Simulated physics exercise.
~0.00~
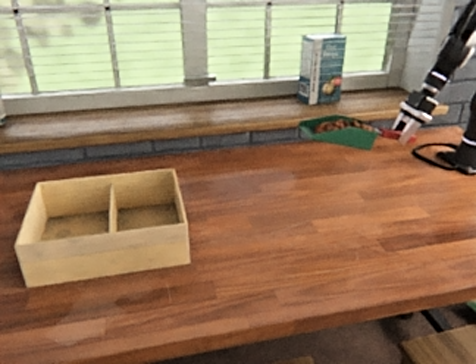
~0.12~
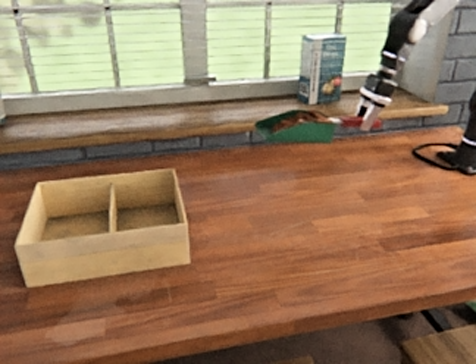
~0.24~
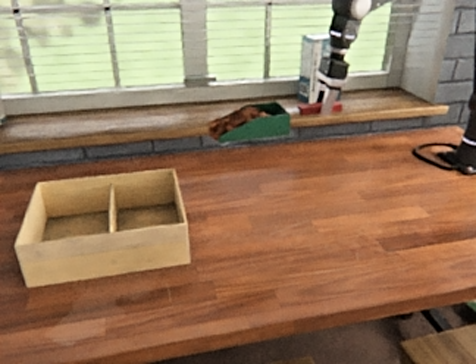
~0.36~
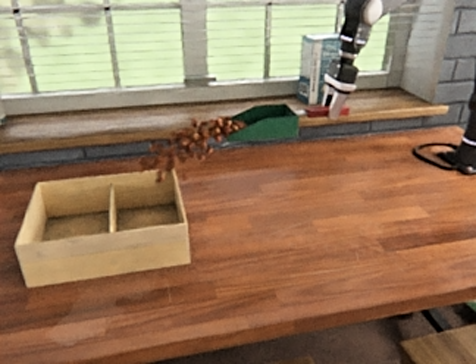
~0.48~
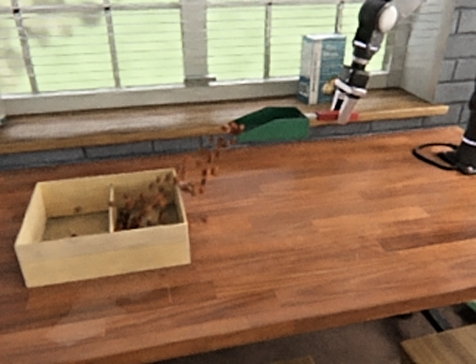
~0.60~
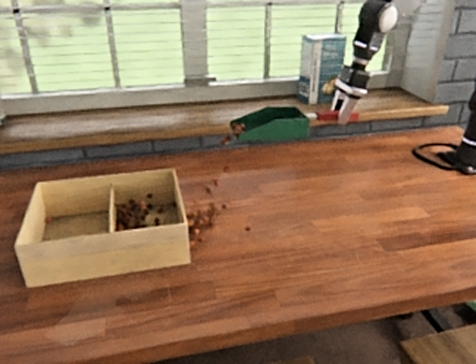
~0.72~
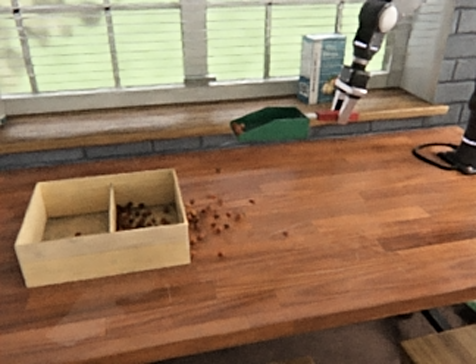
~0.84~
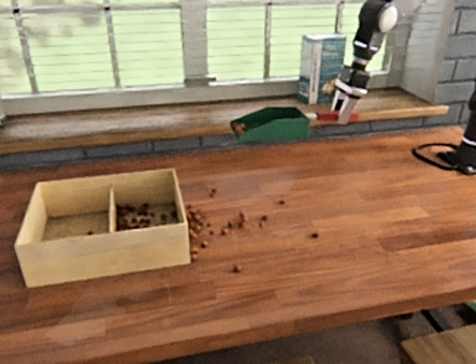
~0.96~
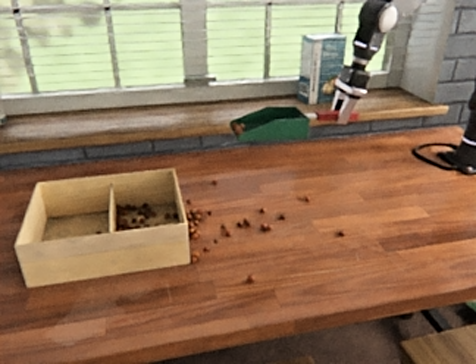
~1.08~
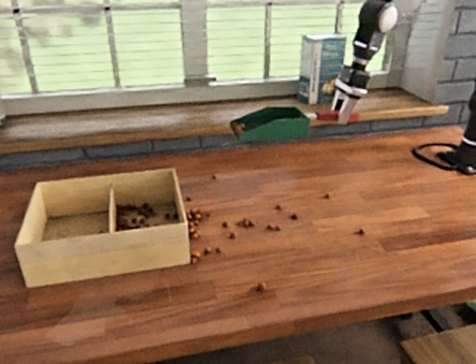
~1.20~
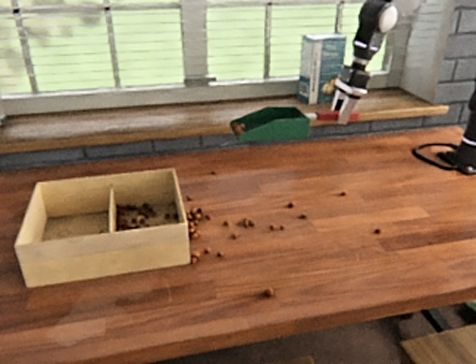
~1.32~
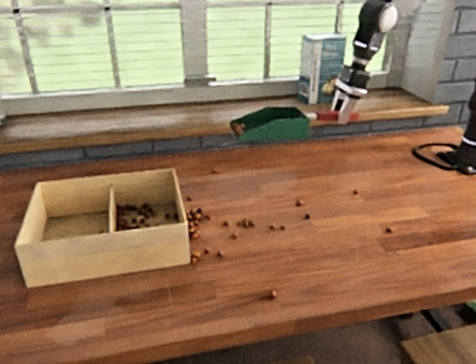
Robot arm swinging a green scoop left and flinging hazelnuts into a divided wooden box's near compartment, many scattering across the table.
